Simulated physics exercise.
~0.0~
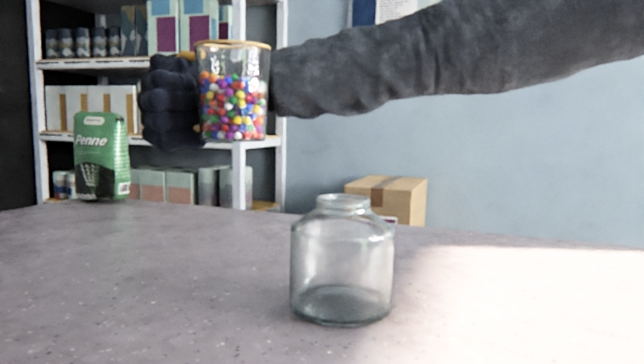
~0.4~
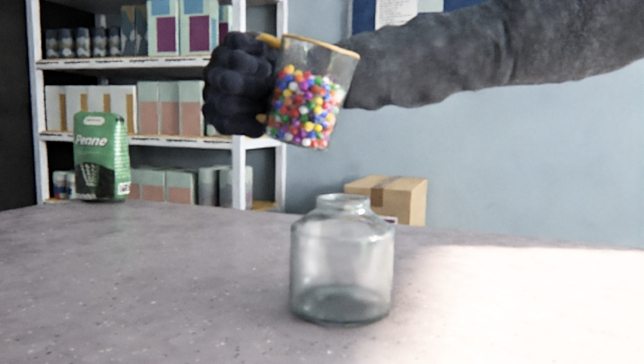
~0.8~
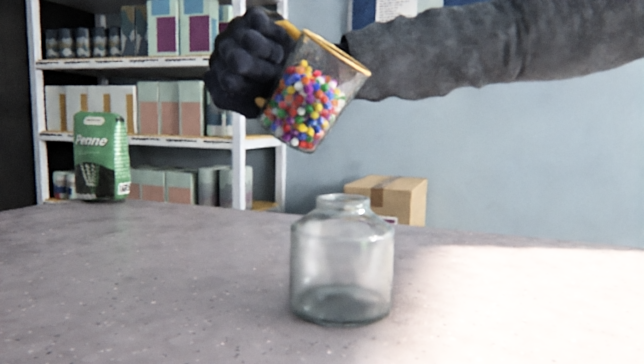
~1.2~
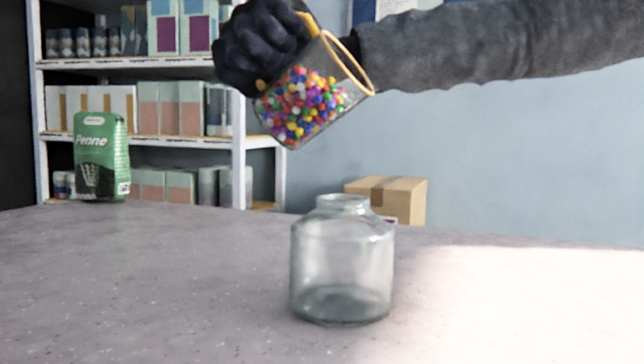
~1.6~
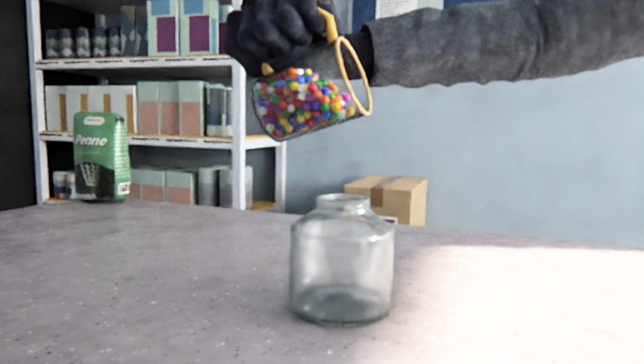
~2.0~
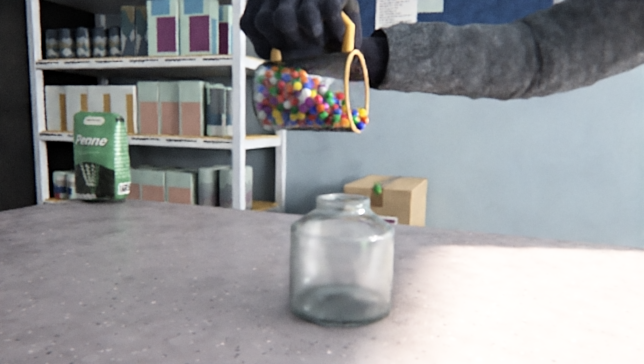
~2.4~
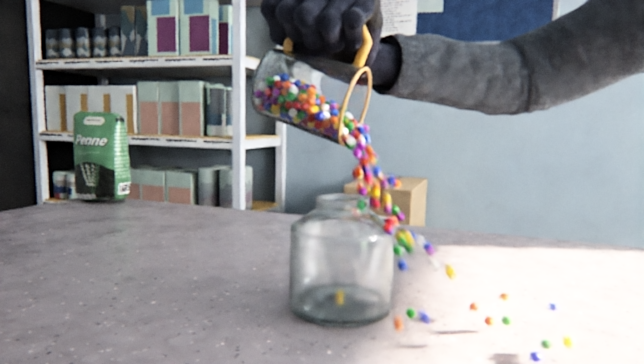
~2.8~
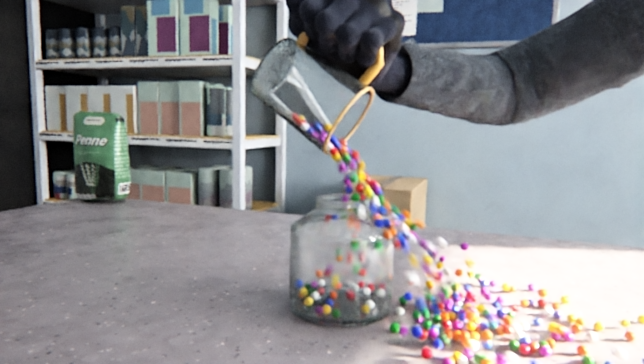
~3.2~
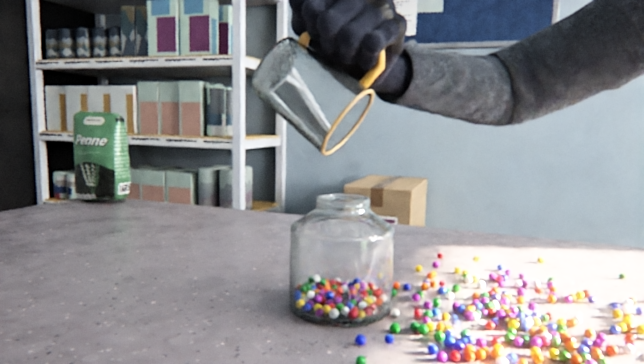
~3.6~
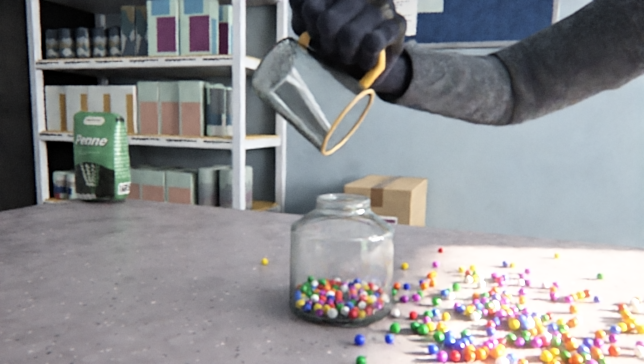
A dark-gloved hand in a grey sleeve holds a clear glass cup of multicoloured beads above an open glass jar on a speckled grey table, viewed from the front by a still camera. Behind stand a green penne packet, white shelves and a cardboard box against a pale blue wall. The hand moves the cup right and tips it steadily until beads pour over its yellowish rim. Some drop into the jar, but many bounce and scatter across the table to the right. The cup ends empty, tilted mouth down, with a shallow layer in the jar and most beads spilt.
